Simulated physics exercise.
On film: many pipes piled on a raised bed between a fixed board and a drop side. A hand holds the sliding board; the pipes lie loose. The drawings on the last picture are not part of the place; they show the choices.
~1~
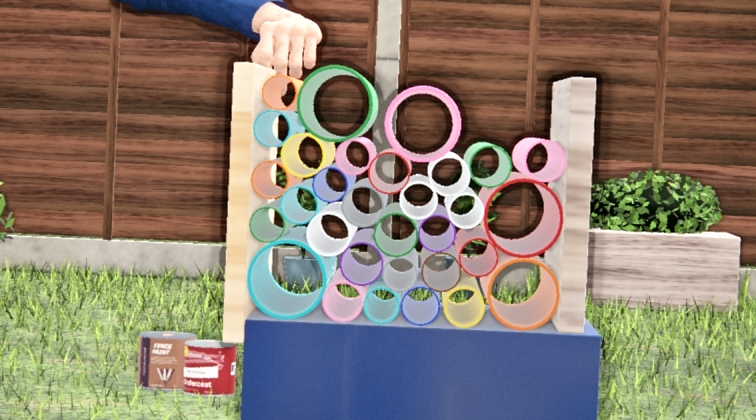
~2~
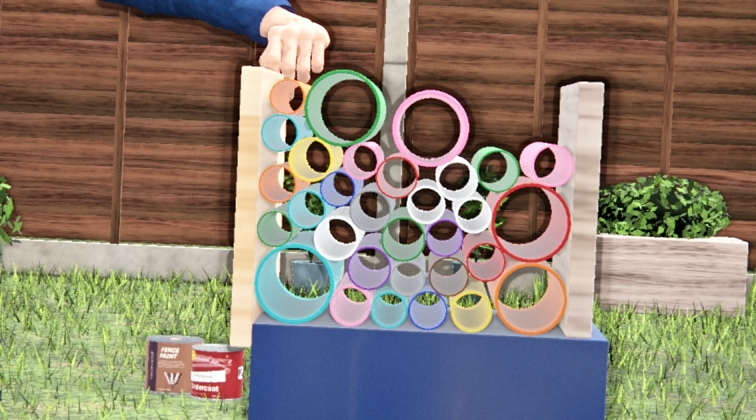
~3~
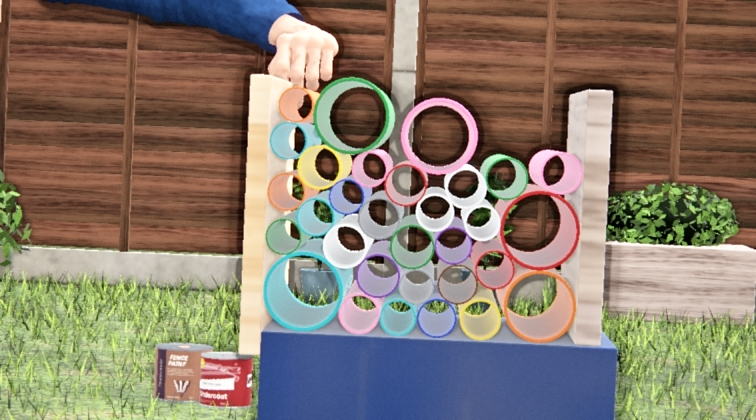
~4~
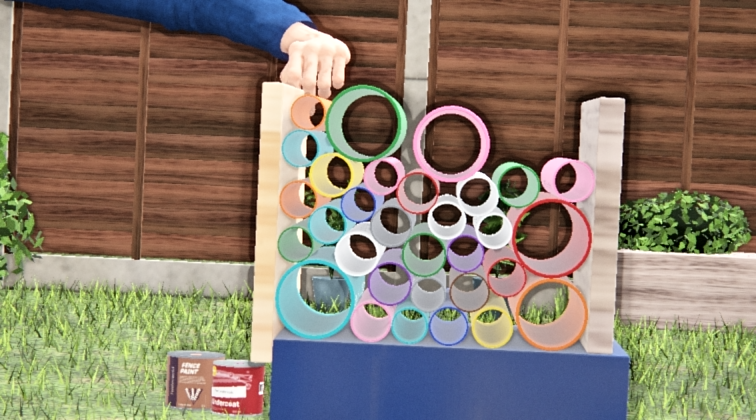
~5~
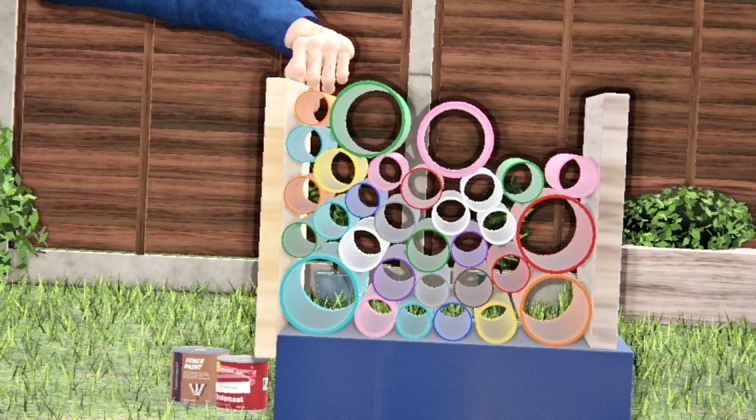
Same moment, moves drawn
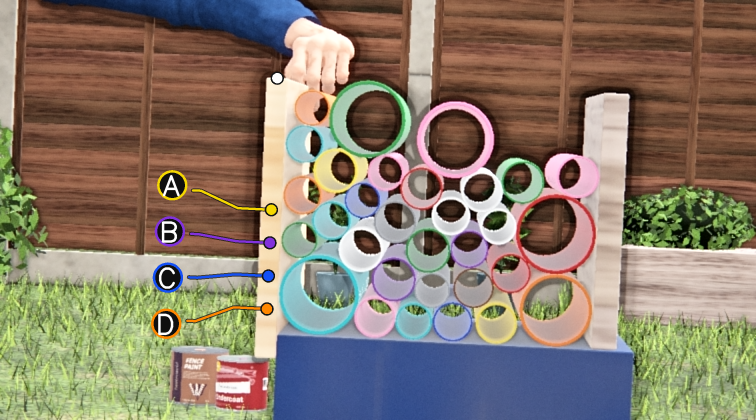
A hand resting at the top of the left side board stays almost still while the view drifts slightly, shifting the coloured pipes, blue base and paint tins a little right and down; the pipes keep their arrangement between the boards.
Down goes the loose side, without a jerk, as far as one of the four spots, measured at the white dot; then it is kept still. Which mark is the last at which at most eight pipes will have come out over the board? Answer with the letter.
It can be let down to B.
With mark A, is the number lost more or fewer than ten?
It loses fewer than ten.
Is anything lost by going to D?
Yes, at D.
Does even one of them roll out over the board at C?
Yes.
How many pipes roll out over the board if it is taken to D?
At D the number is nine.
On the marked copy, A at (271, 210); B at (270, 243); C at (269, 276); D at (267, 309); the white dot at (277, 78).
Following B. Soon after the start, top of the board (285, 154).
Later, top of the board (281, 240).
In the end, top of the board (281, 243), about five out over the board.
As for the rest, A two out over the board; C nine out over the board; D nine out over the board.
